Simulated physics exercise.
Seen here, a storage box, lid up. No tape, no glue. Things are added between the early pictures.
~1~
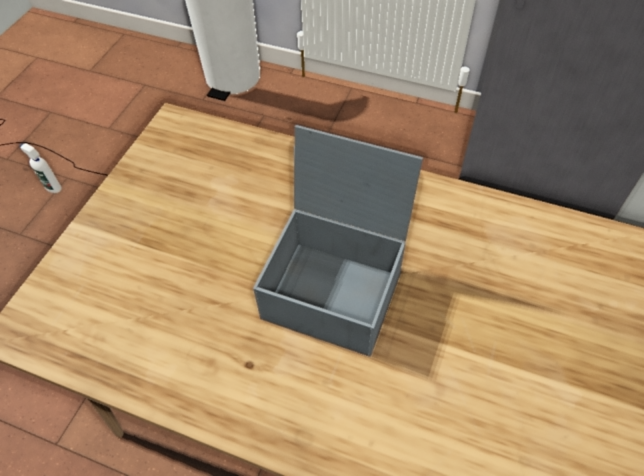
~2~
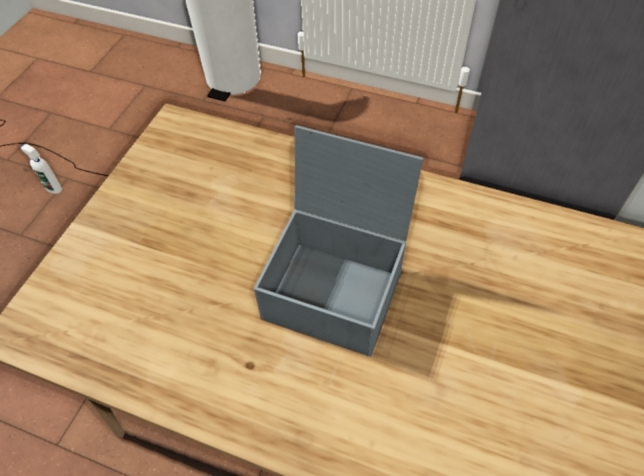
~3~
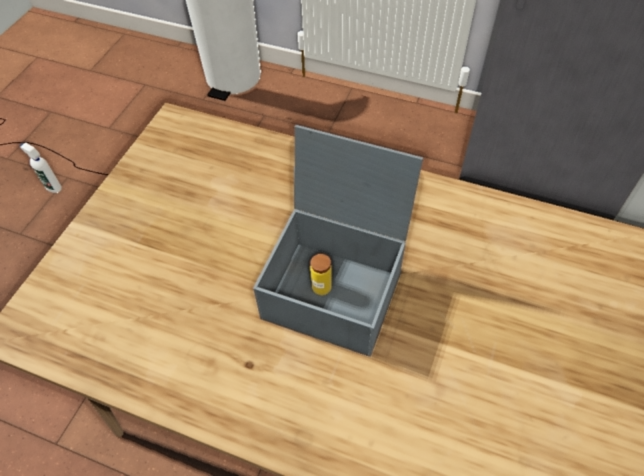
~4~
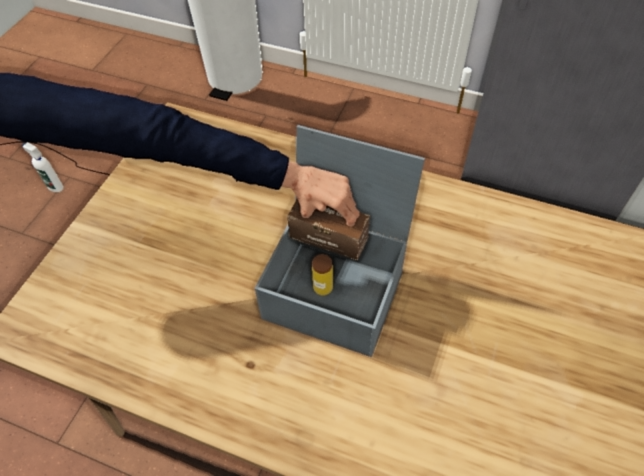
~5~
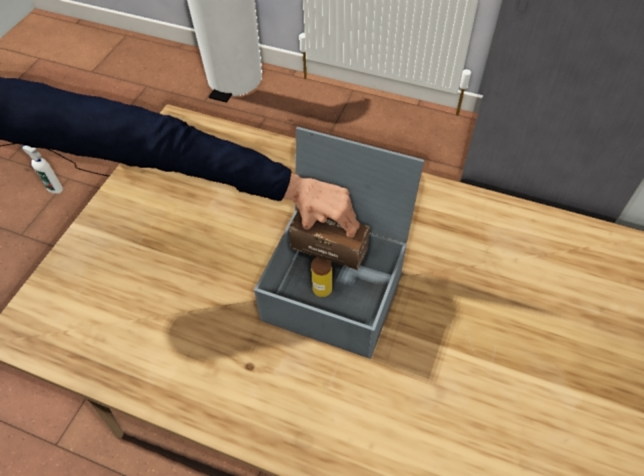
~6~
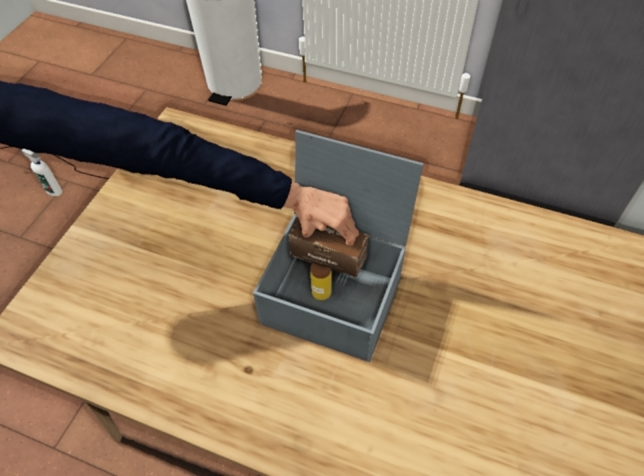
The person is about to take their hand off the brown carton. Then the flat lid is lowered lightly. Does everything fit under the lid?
In the end the lid shuts flat.
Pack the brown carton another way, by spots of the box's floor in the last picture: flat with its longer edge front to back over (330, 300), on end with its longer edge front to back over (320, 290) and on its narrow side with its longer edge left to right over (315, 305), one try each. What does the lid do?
First try: It shuts flat; second try: It stays ajar; third try: It sits on the rim.
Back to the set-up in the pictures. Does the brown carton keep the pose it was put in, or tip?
The brown carton ends up tilted.
Then, 1.40 s on from there, lid 77° above the rim; brown carton turned 30° from how it was put near (333, 257); yellow shaker turned 23° from how it was put.
Then, 1.90 s on from there, lid 40° above the rim; brown carton turned 46° from how it was put near (330, 267); yellow shaker turned 66° from how it was put.
In the end, lid shut; toppled in the box, brown carton and yellow shaker. At the end, from the last picture's camera, brown carton near (330, 267).
